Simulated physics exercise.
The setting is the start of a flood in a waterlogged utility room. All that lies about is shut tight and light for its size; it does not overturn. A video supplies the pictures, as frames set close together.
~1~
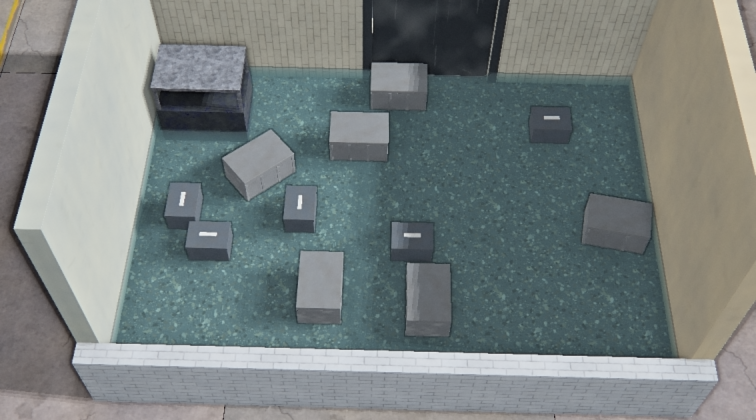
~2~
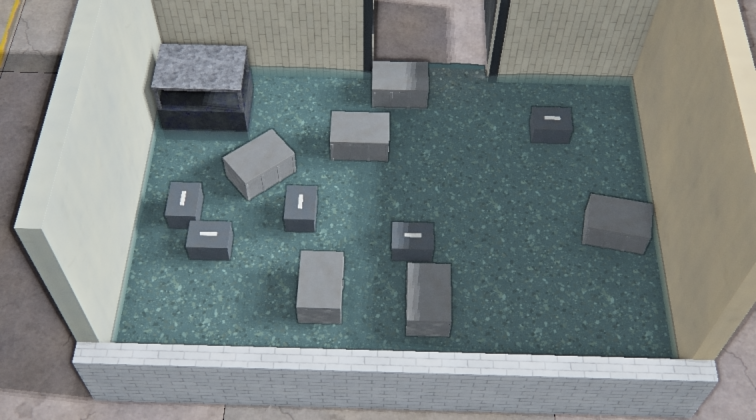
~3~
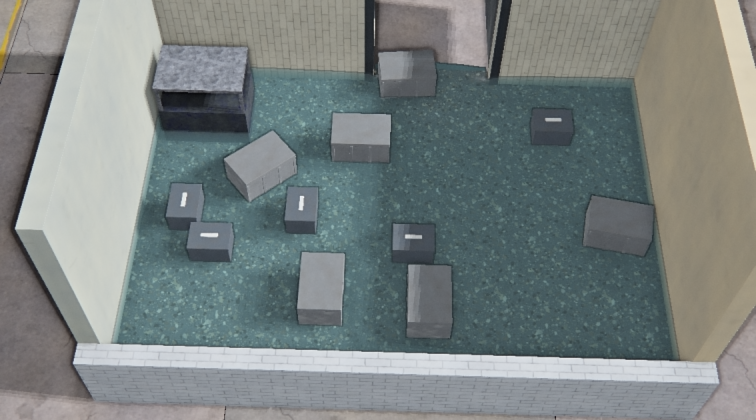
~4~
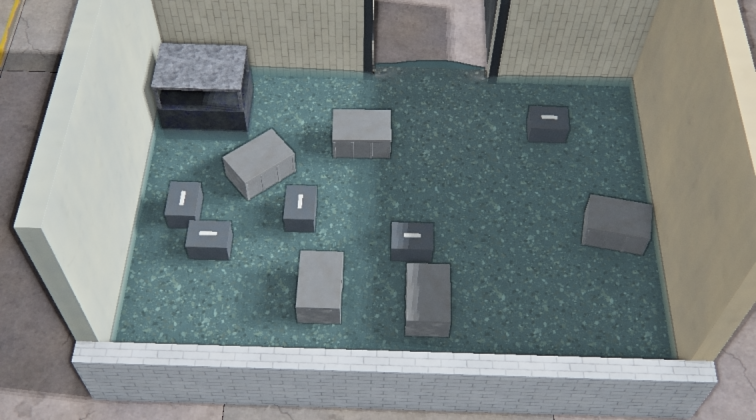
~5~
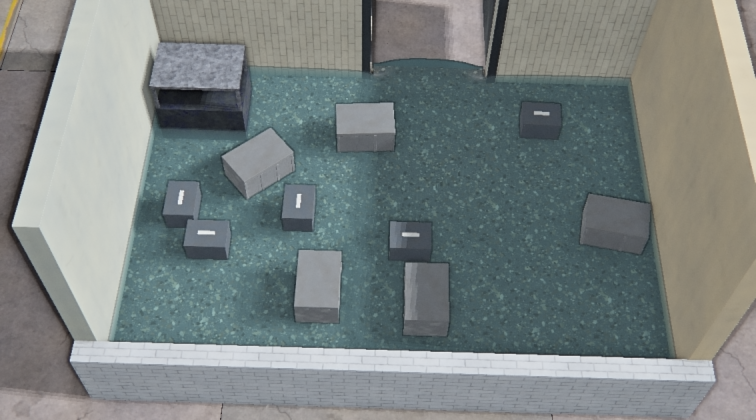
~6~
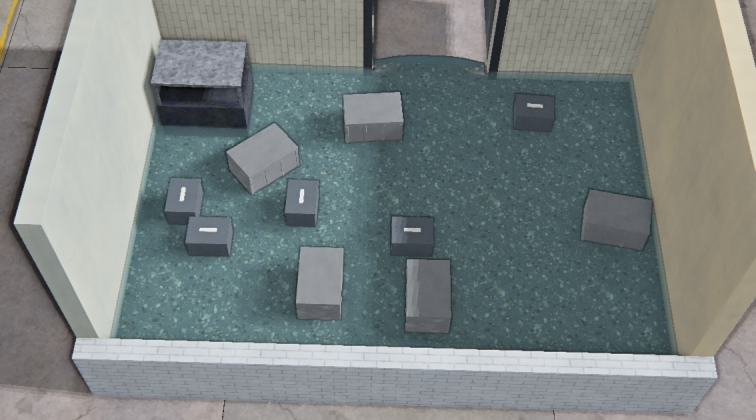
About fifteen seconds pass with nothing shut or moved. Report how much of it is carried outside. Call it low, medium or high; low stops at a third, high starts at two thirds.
Medium.
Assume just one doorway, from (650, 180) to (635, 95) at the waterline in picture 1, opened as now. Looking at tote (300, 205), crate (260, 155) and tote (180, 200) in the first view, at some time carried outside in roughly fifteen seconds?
In the order given, it's remains behind, remains behind, remains behind.
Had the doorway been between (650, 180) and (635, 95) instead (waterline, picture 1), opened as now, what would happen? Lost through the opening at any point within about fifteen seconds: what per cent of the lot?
Something like 30 percent.
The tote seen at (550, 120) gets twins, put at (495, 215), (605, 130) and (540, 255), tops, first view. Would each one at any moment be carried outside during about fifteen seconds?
Taking them in turn: Flushed away, flushed away and held back.
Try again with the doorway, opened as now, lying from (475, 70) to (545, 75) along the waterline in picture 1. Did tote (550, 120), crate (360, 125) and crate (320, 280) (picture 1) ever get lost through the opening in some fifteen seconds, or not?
The first one exits, the second exits, the third never exits.
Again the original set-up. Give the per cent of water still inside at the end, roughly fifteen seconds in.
I make it 58 percent.
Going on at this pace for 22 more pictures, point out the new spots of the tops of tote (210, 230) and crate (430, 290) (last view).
(250, 191) and (438, 243), roughly.
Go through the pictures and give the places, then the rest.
A crate at (359, 127), afloat; a tote at (552, 118), afloat; 0 of 11 have shifted, in the first frame.
A crate at (360, 127) floats; a tote at (552, 118), afloat; 0 of 11 have shifted, in the second frame.
A crate at (361, 129) floats; a tote at (553, 120) floats; 1 of 11 have shifted, in the third frame.
A crate at (362, 125), afloat, close to its start; a tote at (549, 118), afloat, close to its start; 2 of 11 have shifted, in the fourth frame.
A crate at (365, 118), afloat, close to its start; a tote at (542, 114), afloat, close to its start; 3 of 11 have shifted, in the fifth frame.
A crate at (373, 108), afloat, close to its start; a tote at (535, 106) floats, close to its start; 4 of 11 have shifted, in the sixth frame.
A moment on, 1 of 11 are out; 10 afloat.
Next, 3 of 11 are out; 8 afloat.
Later, 3 of 11 are out; 8 afloat.
In the end, 6 of 11 are out; 5 afloat.
